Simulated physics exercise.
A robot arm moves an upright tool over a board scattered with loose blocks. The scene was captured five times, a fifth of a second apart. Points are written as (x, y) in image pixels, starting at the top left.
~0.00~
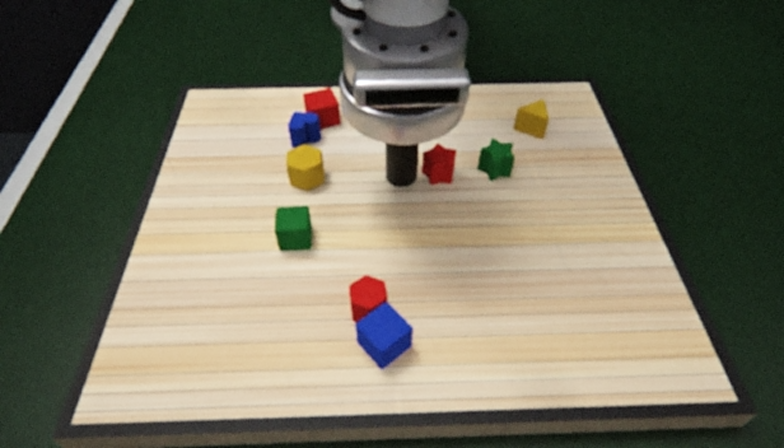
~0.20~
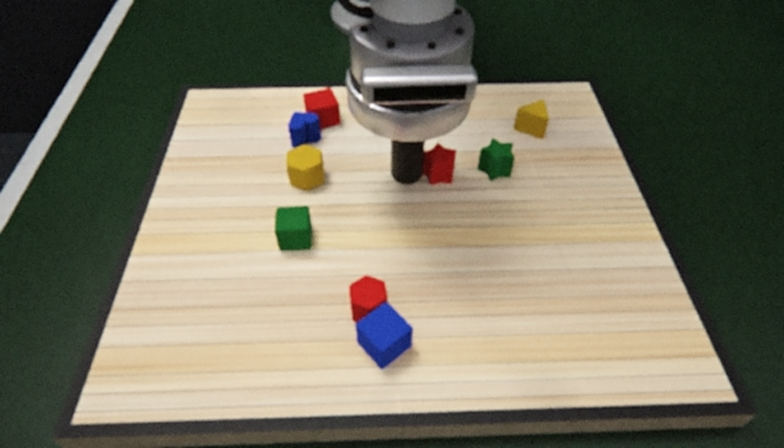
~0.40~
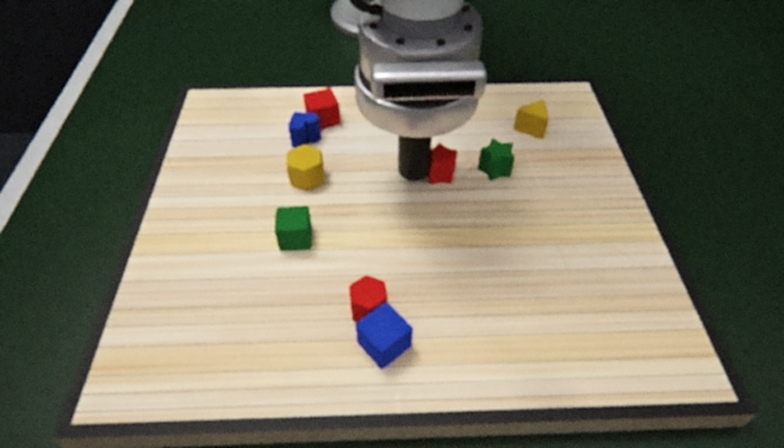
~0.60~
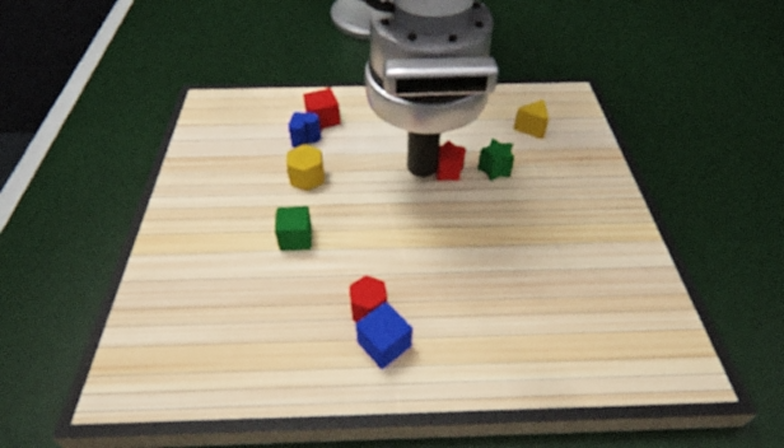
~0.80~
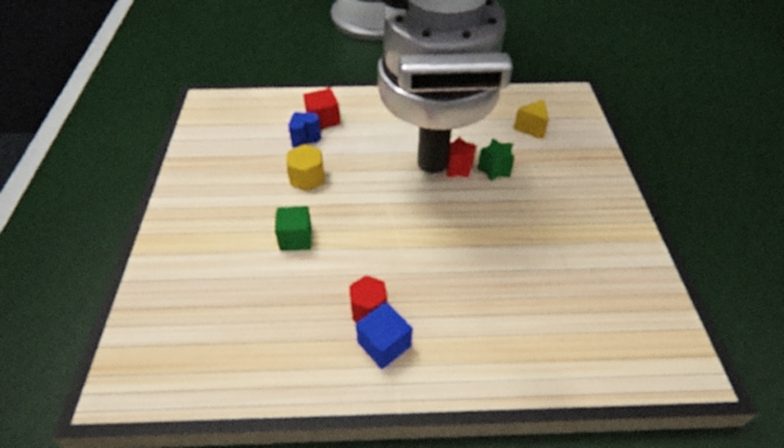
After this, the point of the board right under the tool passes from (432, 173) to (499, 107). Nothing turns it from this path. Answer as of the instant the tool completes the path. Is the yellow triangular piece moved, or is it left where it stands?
At the end of the path, it will still be in place.
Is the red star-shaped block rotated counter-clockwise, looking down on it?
I believe not.
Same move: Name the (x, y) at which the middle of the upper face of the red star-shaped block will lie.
Located at (490, 132).
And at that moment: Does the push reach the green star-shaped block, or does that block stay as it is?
That block is shifted.
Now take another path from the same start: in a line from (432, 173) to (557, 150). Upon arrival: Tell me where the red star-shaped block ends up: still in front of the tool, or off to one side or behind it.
When the path ends, it will sit ahead of the tool.
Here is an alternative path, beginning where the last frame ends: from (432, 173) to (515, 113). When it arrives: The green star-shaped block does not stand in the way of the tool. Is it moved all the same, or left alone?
The green star-shaped block will not stay where it is.
What follows on the original path. One third of the way, tool at (458, 139); red star-shaped block at (487, 135), turned 45° clockwise; green star-shaped block at (510, 148), turned 15° clockwise.
Two thirds of the way, tool at (481, 116); red star-shaped block at (490, 132), turned 65° clockwise; green star-shaped block at (510, 148), turned 20° clockwise.
At the end, tool at (501, 97); red star-shaped block at (490, 132), turned 65° clockwise; green star-shaped block at (510, 148), turned 20° clockwise; yellow triangular piece not moved.
